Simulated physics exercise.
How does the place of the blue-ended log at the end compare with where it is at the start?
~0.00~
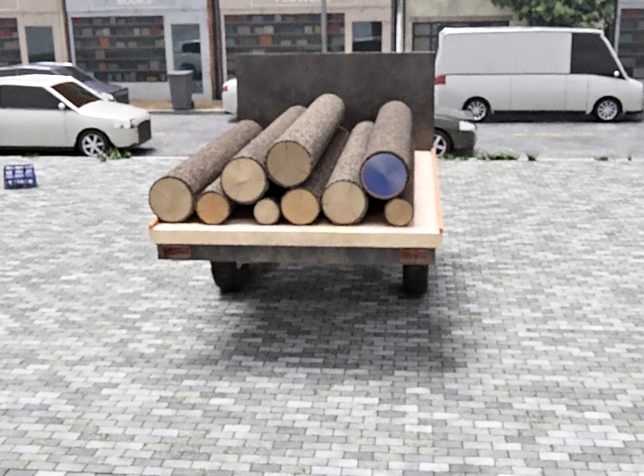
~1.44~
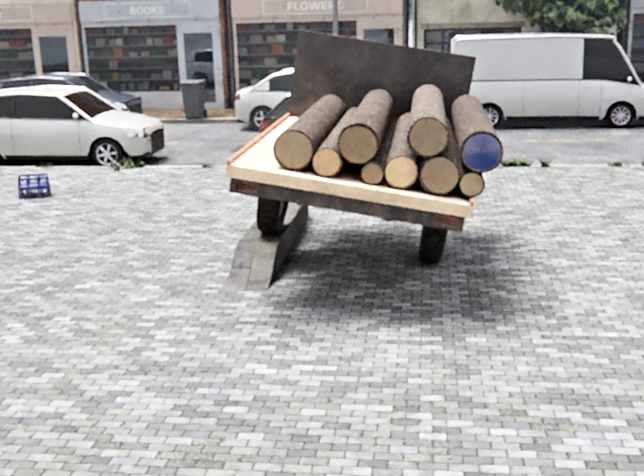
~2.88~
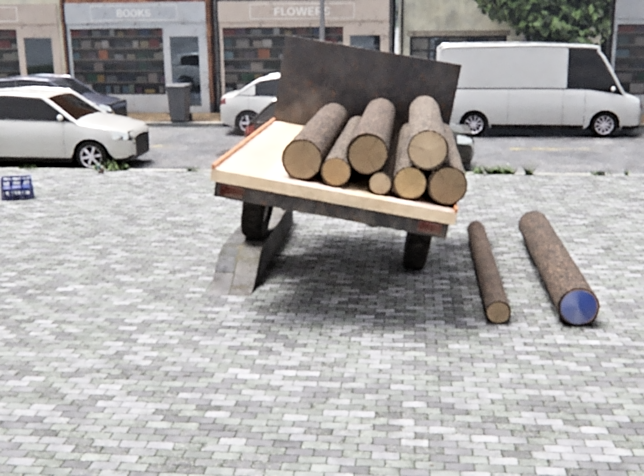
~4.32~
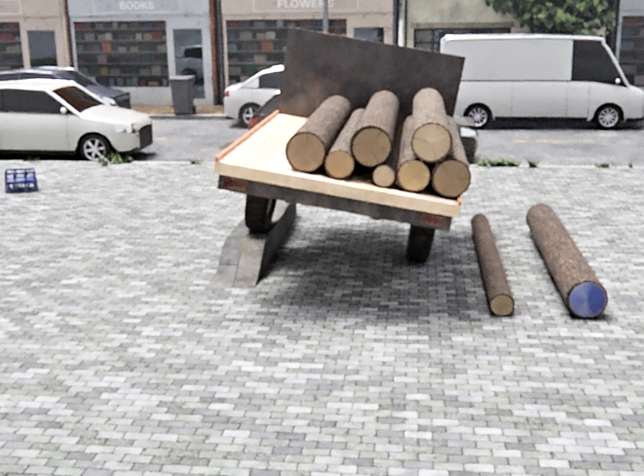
At the start it rests on top of other logs at the right of the trailer's deck. At the end it lies on the paving to the right of the trailer, beyond a thinner log.
